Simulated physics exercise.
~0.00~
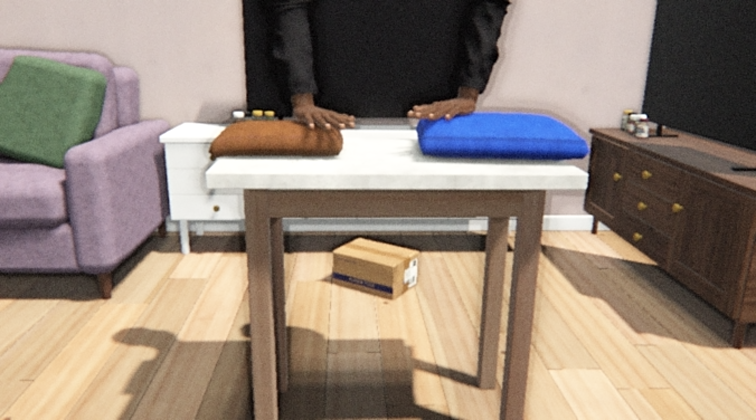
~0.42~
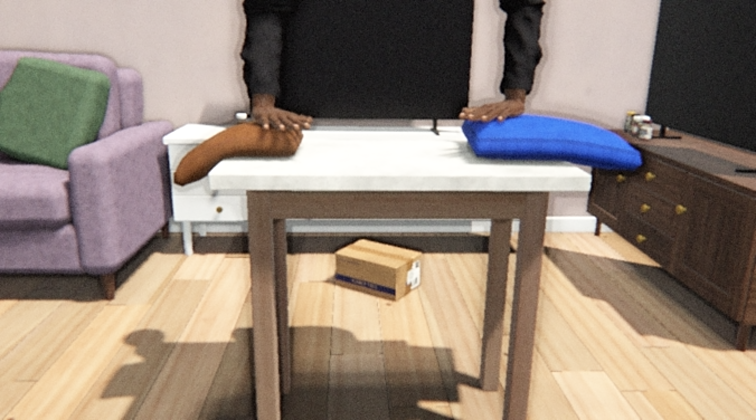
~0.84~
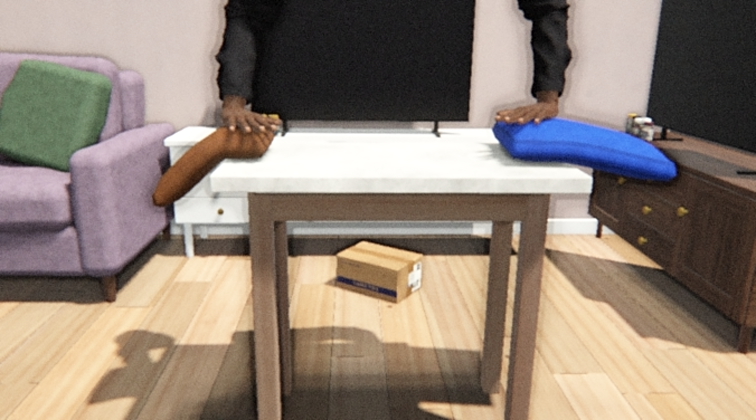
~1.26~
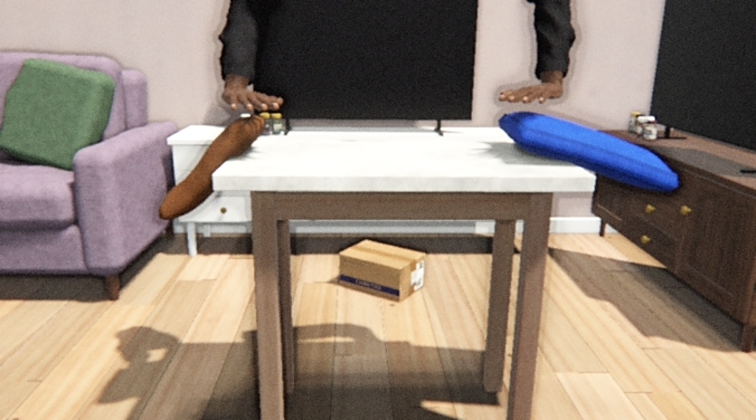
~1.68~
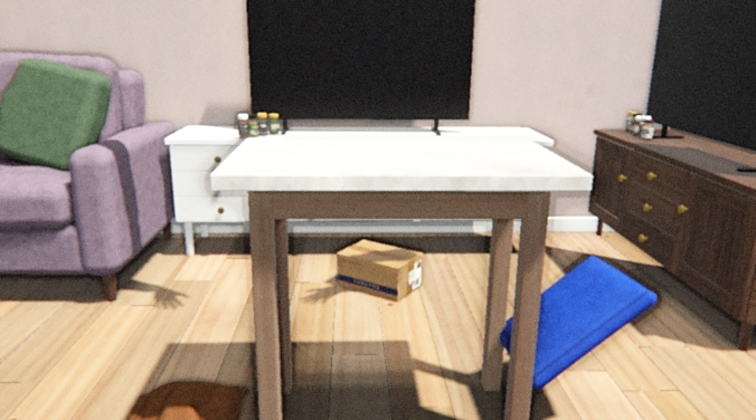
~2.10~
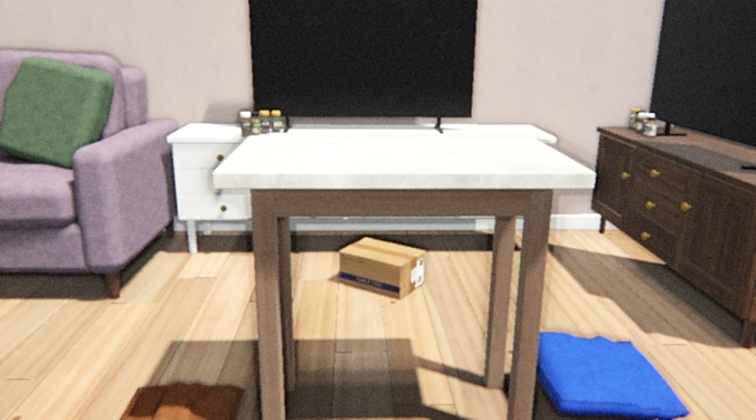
A brown sack on the left and a blue cushion on the right lie on a white-topped side table, seen from the front in a living room by a slightly swaying camera. A purple armchair with a green pillow stands at left, a dark wooden cabinet at right, and a cardboard box sits on the floor behind the table. Two hands in black sleeves push the soft things apart until both droop over opposite ends. The hands lift and draw back. The sack tips off the left end and the cushion slides off the right, and both end on the wooden floor.
